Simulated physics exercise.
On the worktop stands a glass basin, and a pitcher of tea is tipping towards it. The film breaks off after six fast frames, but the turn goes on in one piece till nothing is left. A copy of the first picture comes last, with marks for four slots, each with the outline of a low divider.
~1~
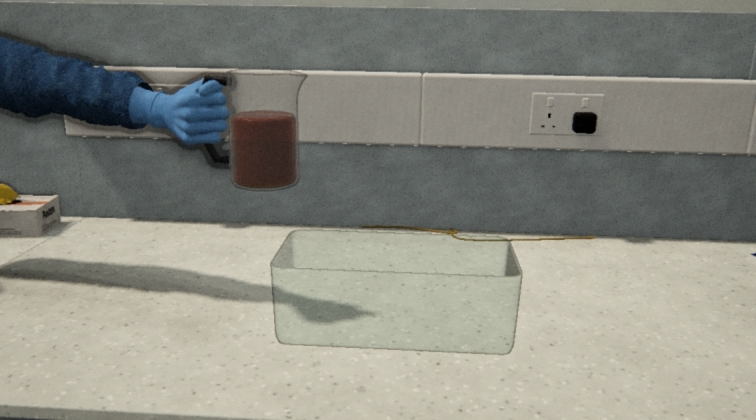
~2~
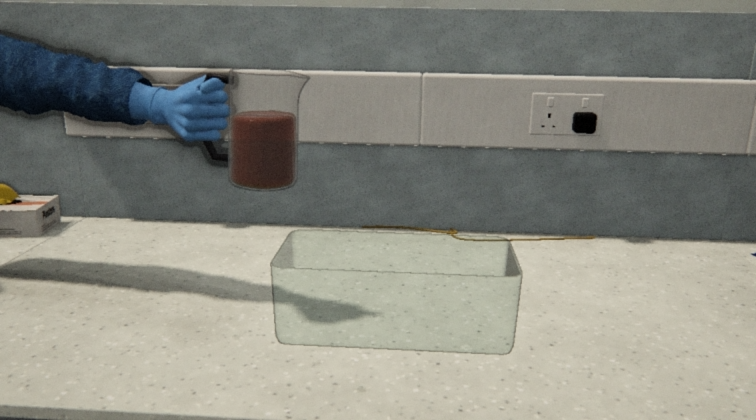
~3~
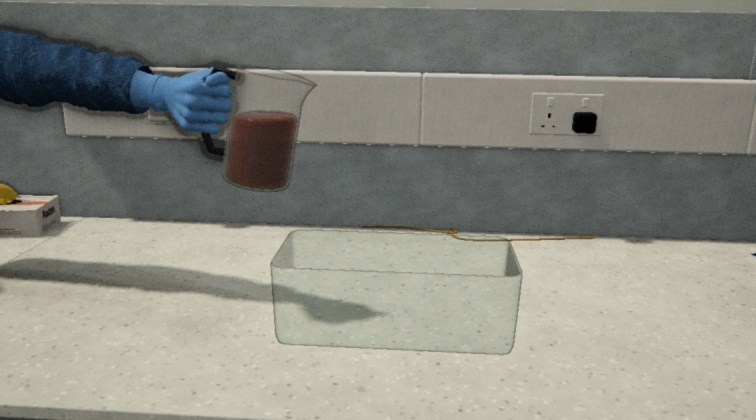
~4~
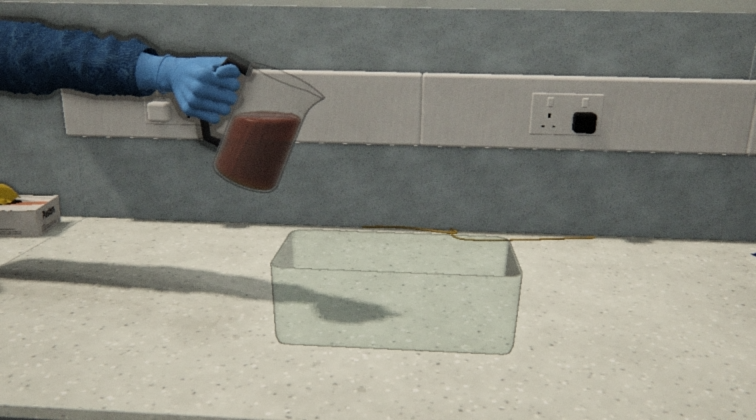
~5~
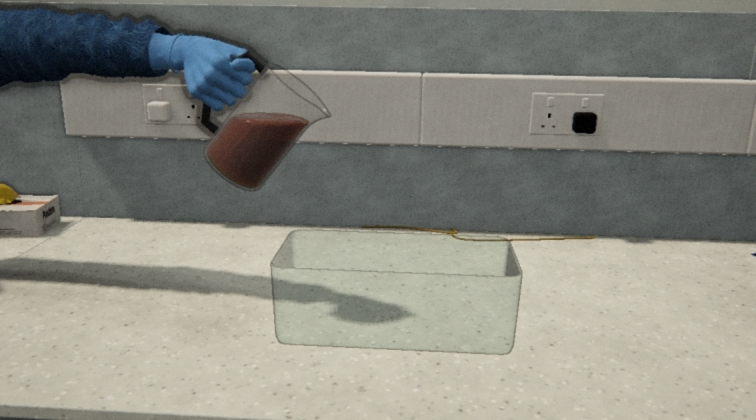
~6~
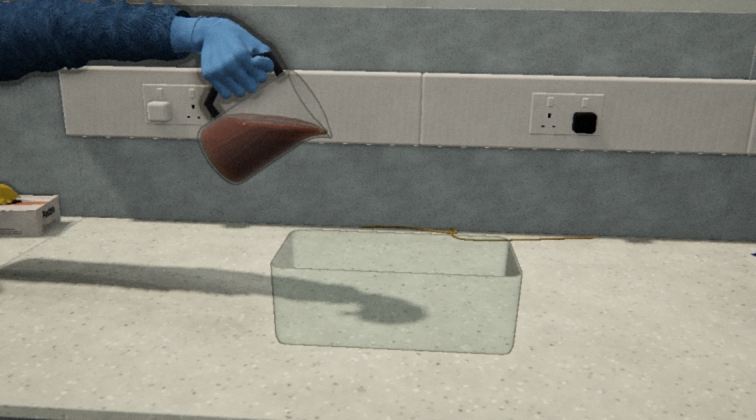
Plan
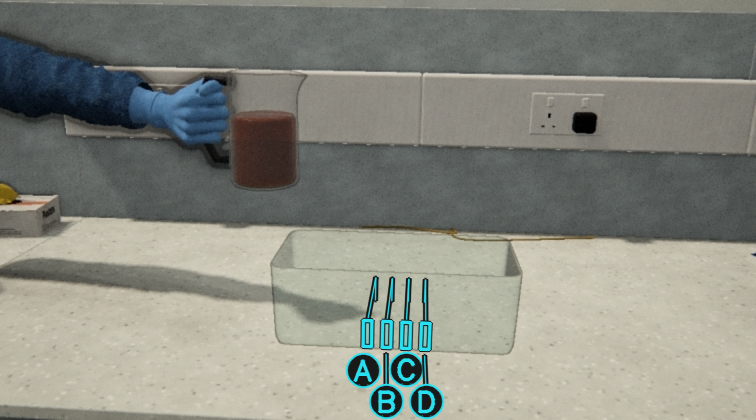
A blue-gloved hand held a clear pitcher of reddish-brown tea upright above an empty glass basin on a worktop, then tilted it steeply to the right, the tea sliding up toward the lip.
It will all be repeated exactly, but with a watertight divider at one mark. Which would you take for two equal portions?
Choose A.
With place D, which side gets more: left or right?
The left one.
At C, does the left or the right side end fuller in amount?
The left side.
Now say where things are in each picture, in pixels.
The first frame shows upright, lip at (306, 75); basin from (276, 341) to (513, 352); nothing has left yet.
The second frame shows tipped about 3°, lip at (309, 77); nothing has left yet.
The third frame shows tipped about 11°, lip at (315, 85); nothing has left yet.
The fourth frame shows tipped about 23°, lip at (324, 97); nothing has left yet.
The fifth frame shows tipped about 38°, lip at (330, 115); nothing has left yet.
The sixth frame shows tipped about 56°, lip at (331, 136); nothing has left yet.
On the marked copy, A at (366, 352); B at (386, 353); C at (405, 354); D at (424, 355).
For place A, about 47 % ends left of the wall and 51 % right of it.
For place B, about 86 % ends left of the wall and 8 % right of it; 6 % is lost outside.
For place C, about 88 % ends left of the wall and 7 % right of it; 5 % is lost outside.
For place D, about 87 % ends left of the wall and 10 % right of it; 3 % is lost outside.
